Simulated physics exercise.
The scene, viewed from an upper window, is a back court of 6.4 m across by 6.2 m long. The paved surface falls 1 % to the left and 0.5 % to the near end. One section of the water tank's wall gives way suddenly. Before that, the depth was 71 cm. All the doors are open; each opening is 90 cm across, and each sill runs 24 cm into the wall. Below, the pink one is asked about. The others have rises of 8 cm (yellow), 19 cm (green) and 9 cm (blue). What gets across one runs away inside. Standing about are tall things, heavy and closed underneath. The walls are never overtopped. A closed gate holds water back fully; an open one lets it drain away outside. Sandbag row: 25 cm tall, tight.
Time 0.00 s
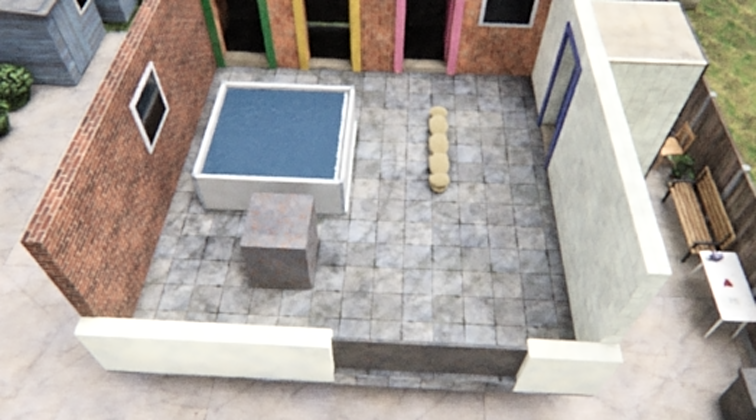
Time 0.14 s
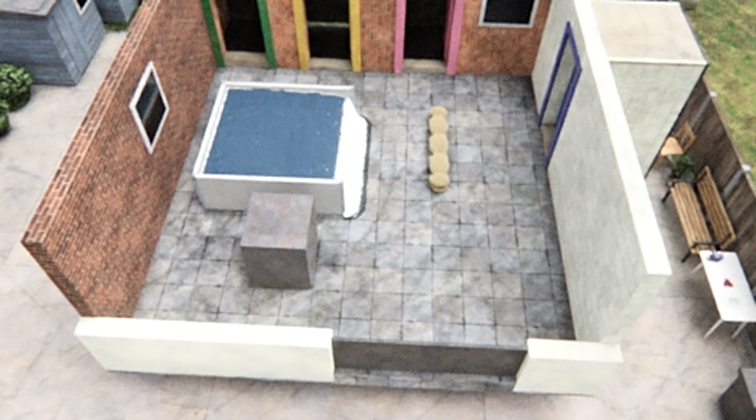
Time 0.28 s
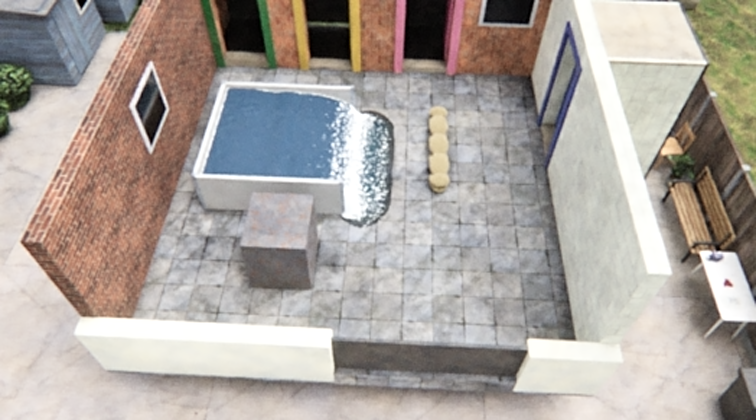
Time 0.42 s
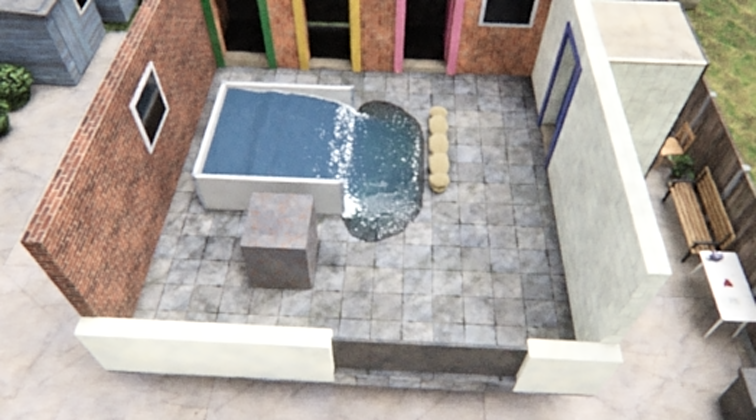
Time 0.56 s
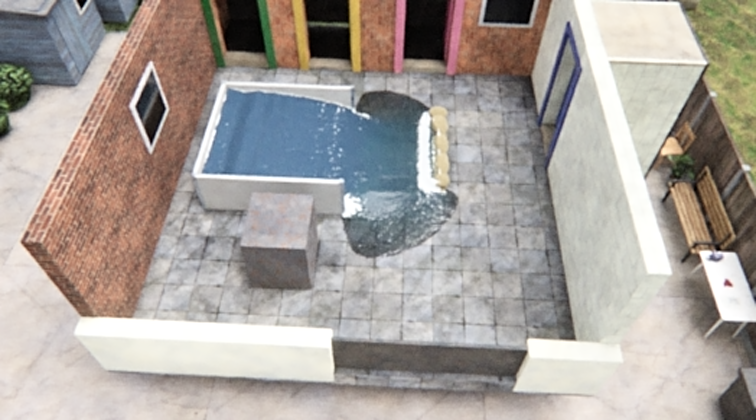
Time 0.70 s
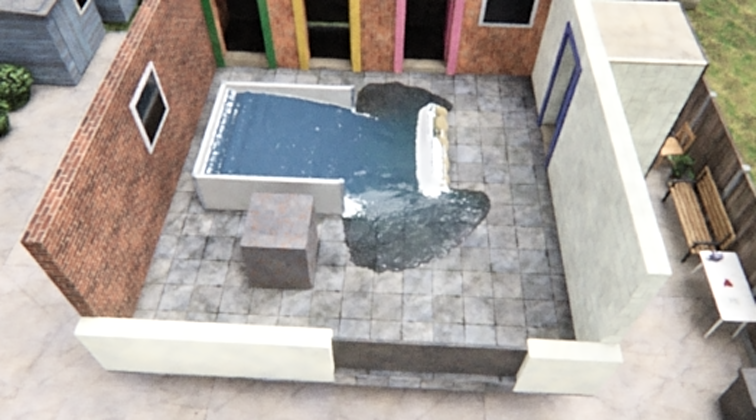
Water tank in a paved back court bursting open on its right side, water spreading across the paving and surging against sandbags.
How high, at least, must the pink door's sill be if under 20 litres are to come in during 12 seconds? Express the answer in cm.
I would say about 24 cm.
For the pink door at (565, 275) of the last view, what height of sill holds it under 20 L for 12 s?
Minimum: Close to 18 cm.
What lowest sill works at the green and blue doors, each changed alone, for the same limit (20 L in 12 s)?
You'd want about 9.0 centimetres at green and about 10.0 centimetres at blue.
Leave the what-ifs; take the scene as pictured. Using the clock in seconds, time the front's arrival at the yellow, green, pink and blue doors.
Times: Yellow 2.4 s, green 3.4 s, pink 1.0 s, blue 1.8 s.
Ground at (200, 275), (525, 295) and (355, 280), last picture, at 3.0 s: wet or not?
Status: Clear / submerged / clear.
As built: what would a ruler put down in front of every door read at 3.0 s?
Depth (cm): Yellow 7 / green 0 / pink 24 / blue 12.
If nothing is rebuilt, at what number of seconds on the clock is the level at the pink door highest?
Roughly 2.6 s.
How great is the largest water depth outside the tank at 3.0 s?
Around 36 centimetres.
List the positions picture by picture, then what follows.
In the first frame, still water, 71 cm deep, in the water tank at (279, 132); the pink door at (428, 30) is dry.
In the second frame, the gap is at (347, 155), the front 0.3 m out at (363, 197); the back of the water tank holds 71 cm.
In the third frame, the gap is at (347, 156), the front 0.7 m out at (388, 182); the back of the water tank holds 71 cm.
In the fourth frame, the gap is at (347, 157), the front 1.3 m out at (419, 191); the back of the water tank holds 71 cm.
In the fifth frame, the front is at (452, 206), 1.8 m from the gap at (347, 157); 4.9 m2 of floor is wet, 68 cm left at the back.
In the sixth frame, the gap is at (347, 157), the front 2.4 m out at (484, 207); the back of the water tank holds 60 cm; 0.6 m in a straight line remain to the pink door at (428, 30).
After 1.4 s water covers 40 % of the floor, deepest (47 cm) near (420, 167); 6 cm at the pink door, 0 litres in over its 13 cm sill.
After 3.0 s water covers 65 % of the floor, deepest (36 cm) near (555, 320); 24 cm at the pink door, 106 litres in over its 13 cm sill.
After 12.0 s water covers 95 % of the floor, deepest (17 cm) near (214, 80); 5 cm at the pink door, 158 litres in over its 13 cm sill.
At the pink door as built, the water arrived by 1.1 s and peaked near 26 cm at 2.6 s.
With a sill of 21.5 cm, 39 litres would have come in within the 12 s; with 29 cm, 2 litres. So under 20 litres takes about 24 cm.
